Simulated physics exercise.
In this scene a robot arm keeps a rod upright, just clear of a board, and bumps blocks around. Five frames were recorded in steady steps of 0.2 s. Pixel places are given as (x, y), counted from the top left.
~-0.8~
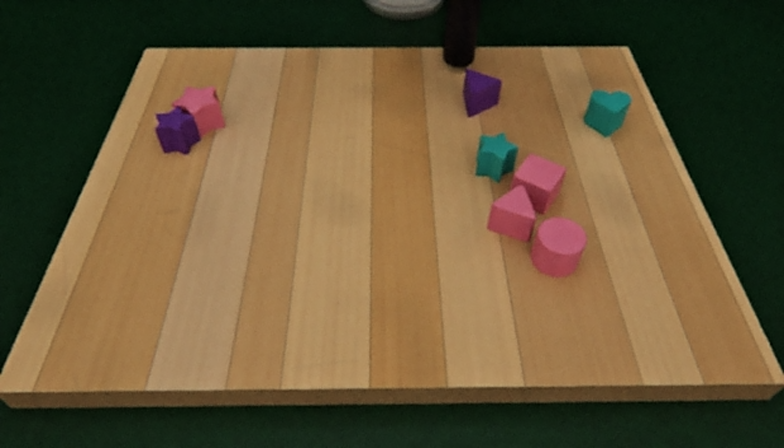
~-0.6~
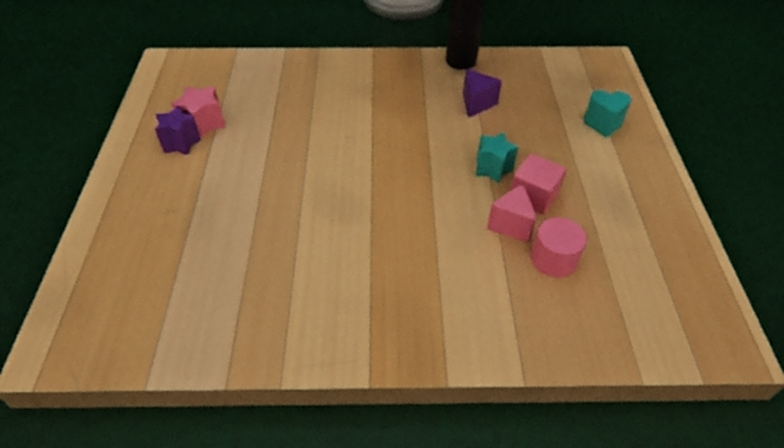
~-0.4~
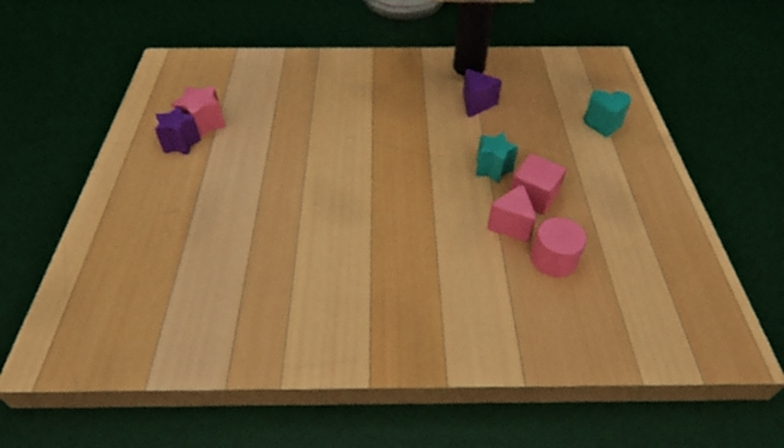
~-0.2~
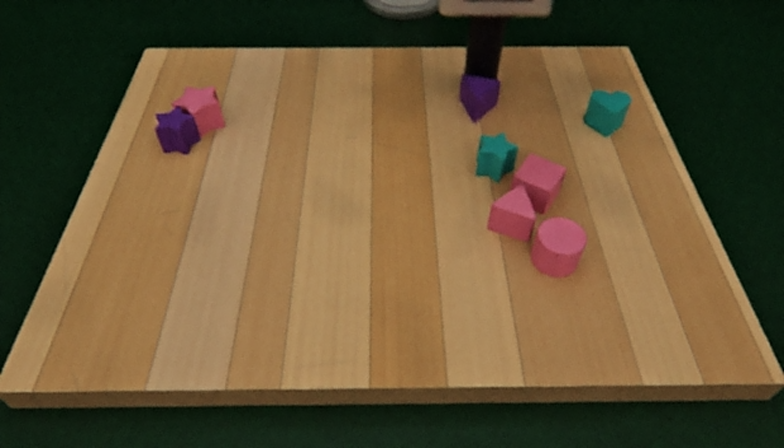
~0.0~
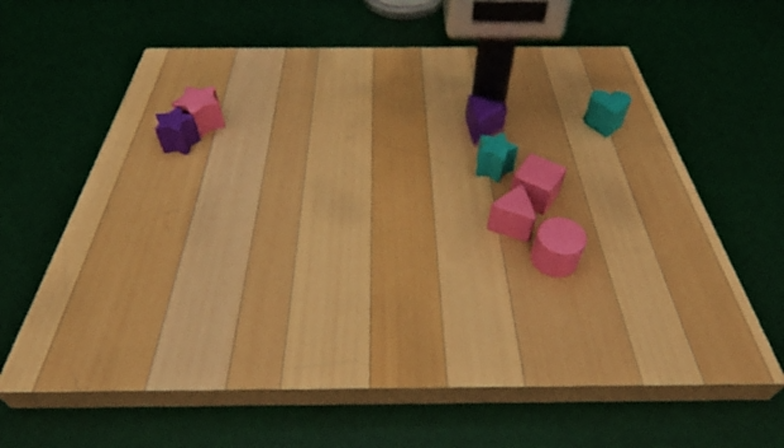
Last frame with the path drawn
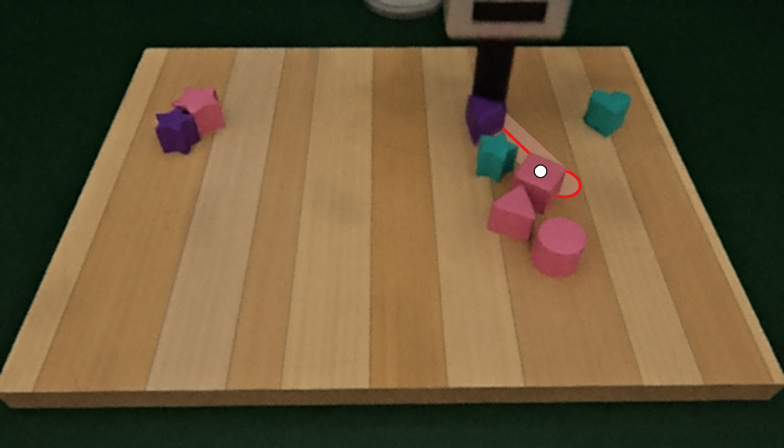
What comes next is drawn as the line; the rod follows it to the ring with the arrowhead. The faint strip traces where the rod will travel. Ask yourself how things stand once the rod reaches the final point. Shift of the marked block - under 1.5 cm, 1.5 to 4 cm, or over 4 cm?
The move is short, under 1.5 cm.
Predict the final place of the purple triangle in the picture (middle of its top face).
I expect it at (487, 120).
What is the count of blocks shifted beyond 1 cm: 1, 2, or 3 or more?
The answer is a single block.
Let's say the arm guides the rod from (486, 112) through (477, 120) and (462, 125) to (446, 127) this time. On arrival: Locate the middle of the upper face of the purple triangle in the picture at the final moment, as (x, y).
At (477, 120).
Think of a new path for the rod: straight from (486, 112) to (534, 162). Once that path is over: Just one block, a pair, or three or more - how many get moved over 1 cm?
That push would leave one block displaced by more than about 1 cm.
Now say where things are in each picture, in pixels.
The first frame shows lower end of the rod at (459, 58), tops of blocks, purple triangle at (480, 80), turquoise star block at (497, 144), pink square piece at (541, 171).
The second frame shows rod at (461, 61), blocks as before.
The third frame shows rod at (469, 68), blocks as before.
The fourth frame shows rod at (480, 82), purple triangle at (480, 84).
The fifth frame shows rod at (488, 103), purple triangle at (485, 107), turquoise star block at (497, 144), pink square piece at (541, 171).
The drawn path runs straight from (486, 112) to (561, 183); the dot is on the pink square piece.
On the path given first. One third of the way, rod at (512, 126); purple triangle at (487, 119), turned 30° clockwise.
Two thirds of the way, rod at (536, 149); purple triangle at (487, 120), turned 30° clockwise.
At the end, rod at (564, 174); purple triangle at (487, 120), turned 30° clockwise; turquoise star block not moved; pink square piece at (541, 176), turned 15° clockwise.
